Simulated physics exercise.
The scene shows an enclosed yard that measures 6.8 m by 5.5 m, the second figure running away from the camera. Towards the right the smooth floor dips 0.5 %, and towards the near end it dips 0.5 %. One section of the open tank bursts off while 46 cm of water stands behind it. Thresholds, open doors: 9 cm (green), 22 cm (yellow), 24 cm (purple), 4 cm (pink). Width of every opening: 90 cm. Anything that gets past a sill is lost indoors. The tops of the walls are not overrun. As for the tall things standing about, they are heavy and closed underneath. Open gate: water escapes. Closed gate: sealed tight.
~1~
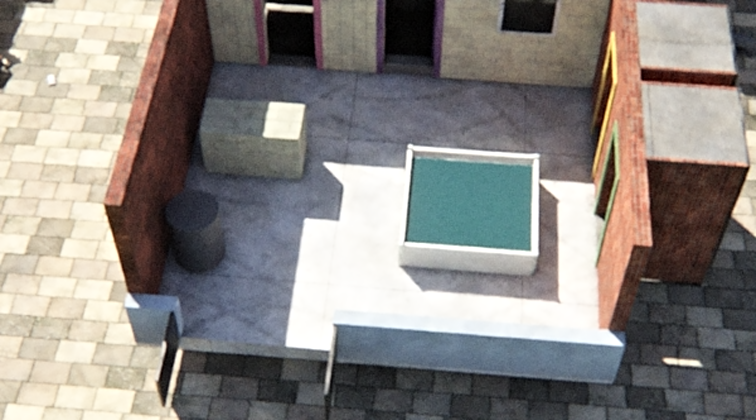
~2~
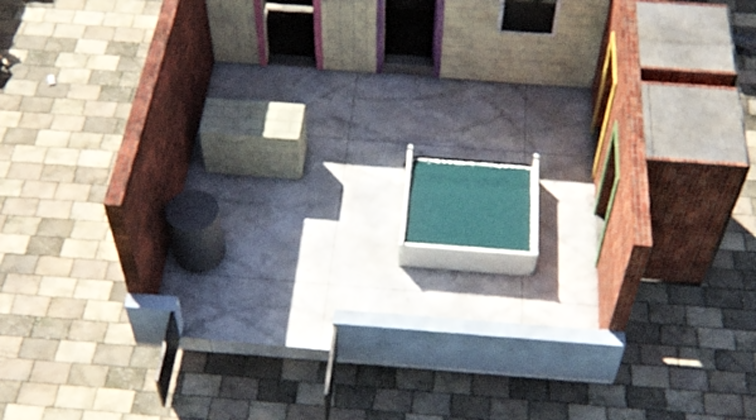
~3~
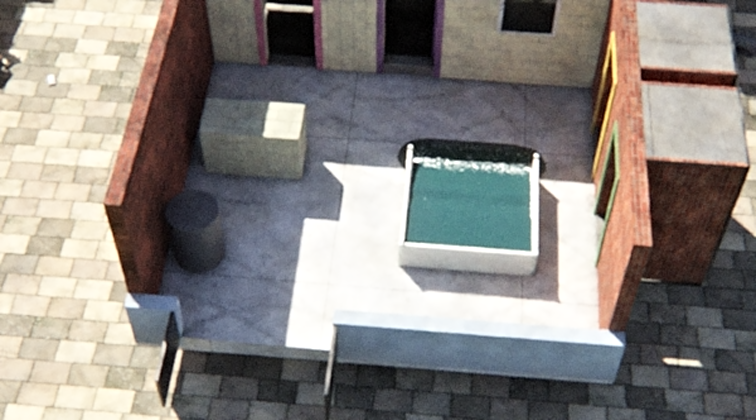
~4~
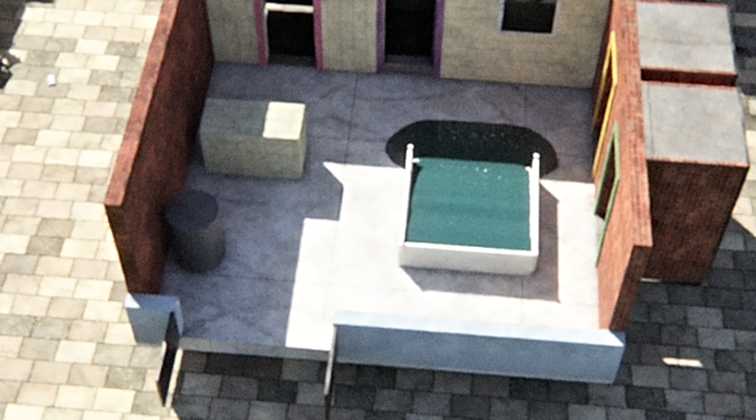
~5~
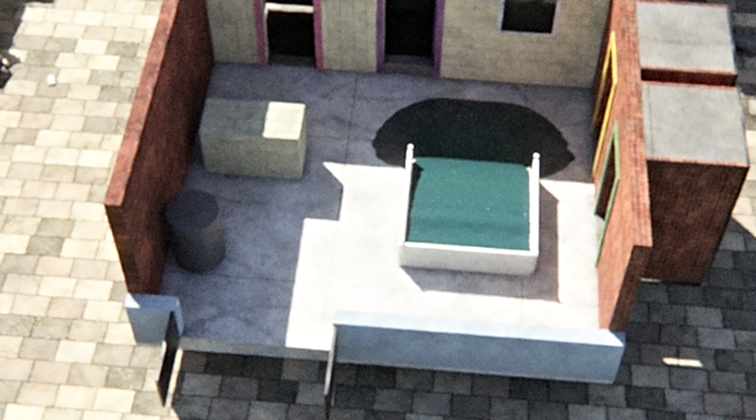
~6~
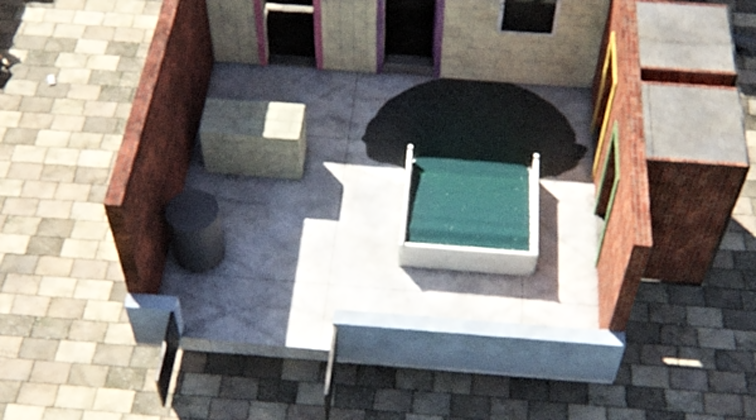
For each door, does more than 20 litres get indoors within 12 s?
One by one: At the green door the inflow will be within bounds. At the yellow door the inflow will be within bounds. At the purple door the inflow will be within bounds. At the pink door the inflow will be out of bounds.
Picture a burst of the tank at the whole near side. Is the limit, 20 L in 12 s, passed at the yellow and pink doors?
Versus the limit - yellow: Within, pink: Within.
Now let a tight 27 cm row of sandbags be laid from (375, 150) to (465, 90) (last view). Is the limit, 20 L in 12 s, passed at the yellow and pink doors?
Result: Yellow door inside the limit; pink door inside the limit.
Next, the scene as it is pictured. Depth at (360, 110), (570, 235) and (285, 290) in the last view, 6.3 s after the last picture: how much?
First 4 cm, then 4 cm, then 1 cm.
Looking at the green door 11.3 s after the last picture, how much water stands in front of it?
Roughly 3.5 centimetres.
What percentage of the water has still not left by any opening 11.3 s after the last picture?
I'd put it at some 90 percent still there.
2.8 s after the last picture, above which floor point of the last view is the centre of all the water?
Its balance point lies near (458, 141).
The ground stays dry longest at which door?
Green.
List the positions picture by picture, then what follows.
The open tank at (470, 202) is whole and still, 46 cm deep, in the first picture.
The front is at a hidden place, 1.0 m from the gap on the open tank's far side; 0.4 m2 of floor is under water; 46 cm left at the back of the open tank, in the second picture.
The front is at (539, 162), 1.2 m from the gap on the open tank's far side; 1.3 m2 of floor is under water; 46 cm left at the back of the open tank, in the third picture.
Water pours out on the open tank's far side and has run 1.4 m, to (406, 131); typically 7 cm deep outside, 46 cm at the open tank's back, in the fourth picture.
The front is at (540, 120), 1.8 m from the gap on the open tank's far side; 3.9 m2 of floor is under water; 46 cm left at the back of the open tank, in the fifth picture.
The front is at (519, 91), 2.2 m from the gap on the open tank's far side; 5.3 m2 of floor is under water; 41 cm left at the back of the open tank, in the sixth picture.
Then, 0.7 s after the last picture water covers 25 % of the floor and is deepest (30 cm) near (475, 85); green door not reached, yellow door 3 cm at the sill, 0 L in, purple door 19 cm at the sill, 0 L in, pink door not reached.
Then, 1.5 s after the last picture water covers 25 % of the floor and is deepest (34 cm) near (588, 93); green door not reached, yellow door 3 cm at the sill, 0 L in, purple door 21 cm at the sill, 0 L in, pink door 3 cm at the sill, 0 L in.
Then, 2.8 s after the last picture water covers 45 % of the floor and is deepest (22 cm) near (588, 101); green door 4 cm at the sill, 0 L in, yellow door 13 cm at the sill, 0 L in, purple door 13 cm at the sill, 0 L in, pink door 6 cm at the sill, 2 L in.
Then, 6.3 s after the last picture water covers 80 % of the floor and is deepest (15 cm) near (594, 357); green door 5 cm at the sill, 0 L in, yellow door 8 cm at the sill, 0 L in, purple door 5 cm at the sill, 0 L in, pink door 9 cm at the sill, 11 L in.
Then, 11.3 s after the last picture water covers 95 % of the floor and is deepest (8 cm) near (354, 337); green door 4 cm at the sill, 0 L in, yellow door 4 cm at the sill, 0 L in, purple door 4 cm at the sill, 0 L in, pink door 4 cm at the sill, 43 L in.
